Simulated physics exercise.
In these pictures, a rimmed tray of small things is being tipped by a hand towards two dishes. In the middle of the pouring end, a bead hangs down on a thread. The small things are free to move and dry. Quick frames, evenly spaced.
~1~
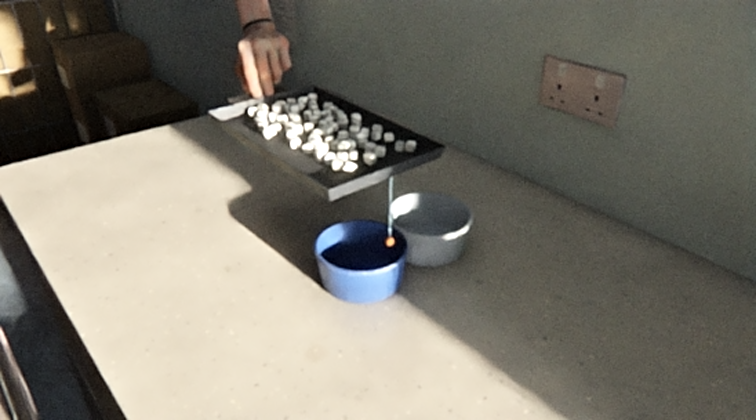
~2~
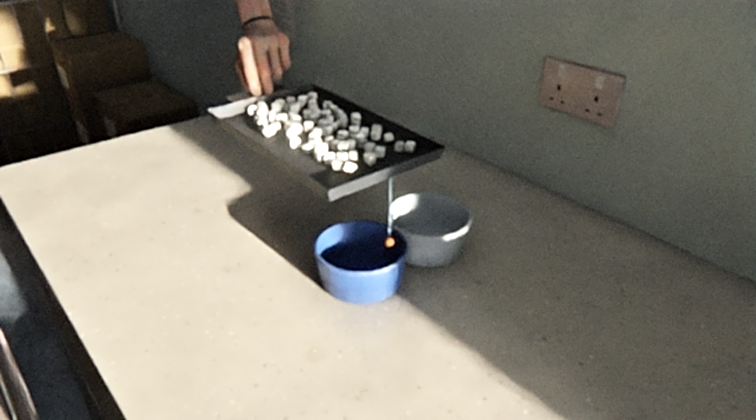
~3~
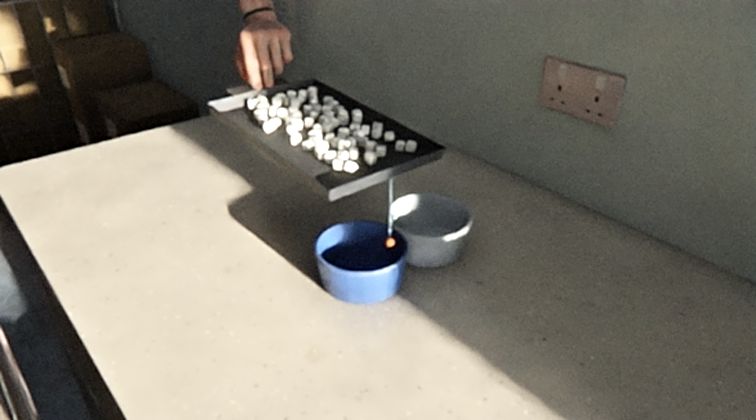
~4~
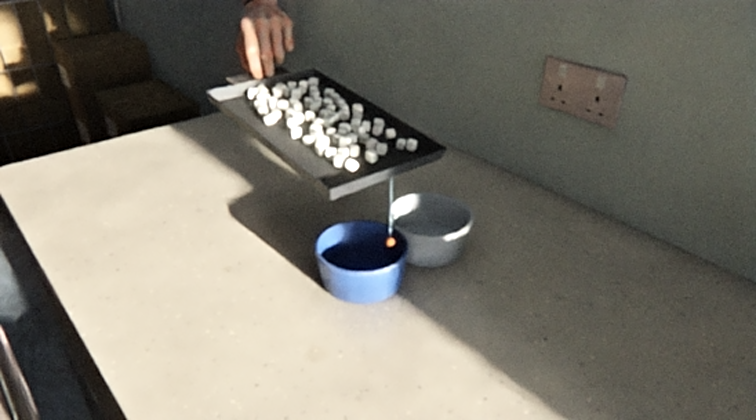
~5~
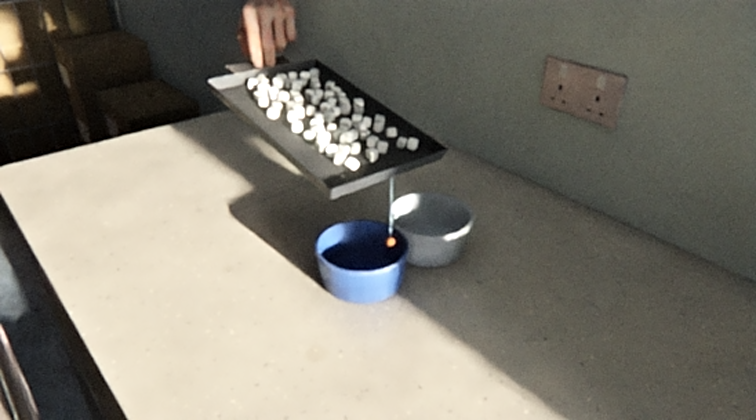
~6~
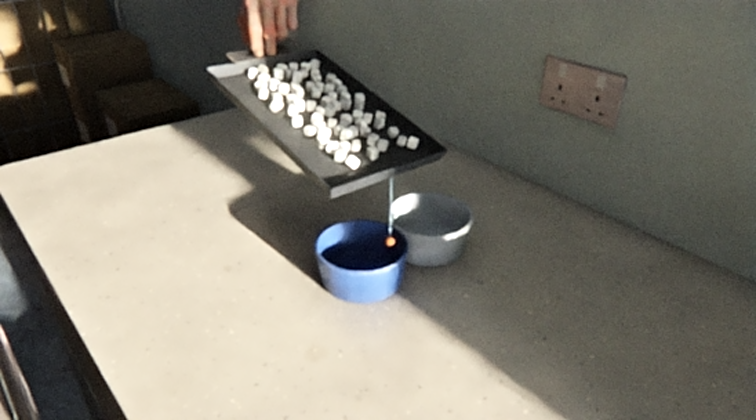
The footage shows a hand gradually raising the far end of a dark rimmed tray of small white pieces, tilting it slightly towards its right corner, above a blue dish and a grey dish, while a bead hangs nearly still.
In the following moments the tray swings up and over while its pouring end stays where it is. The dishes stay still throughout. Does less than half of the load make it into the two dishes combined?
Most likely the spill will be the greater part.
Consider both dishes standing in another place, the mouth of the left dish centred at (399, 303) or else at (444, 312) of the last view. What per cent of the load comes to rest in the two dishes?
Respectively 80 percent and 30 percent.
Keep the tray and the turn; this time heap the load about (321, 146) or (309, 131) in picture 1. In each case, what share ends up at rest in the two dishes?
First some 0, then 0 per cent.
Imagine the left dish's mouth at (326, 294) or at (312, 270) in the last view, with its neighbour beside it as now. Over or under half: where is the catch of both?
First try: Lower than half; second try: Lower than half.
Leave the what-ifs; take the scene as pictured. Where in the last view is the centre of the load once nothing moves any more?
(470, 297).
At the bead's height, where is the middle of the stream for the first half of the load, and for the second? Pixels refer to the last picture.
I'd put it at roughly (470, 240), and after that at roughly (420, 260).
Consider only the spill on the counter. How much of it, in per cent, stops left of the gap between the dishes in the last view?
About 10 %.
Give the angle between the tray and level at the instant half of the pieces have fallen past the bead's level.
I'd say it is tilted about 110°.
Just after the last frame, tray tipped steeply; almost all on the tray; just a few in the air.
A moment on, tray tipped right over; the larger part on the tray; about a tenth outside both; about a tenth in the air.
Further on, tray tipped past a quarter turn; just a few in the right dish; almost all outside both.
When it is over, tray tipped past a quarter turn; not one in the left dish; just a few in the right dish; almost all outside both.
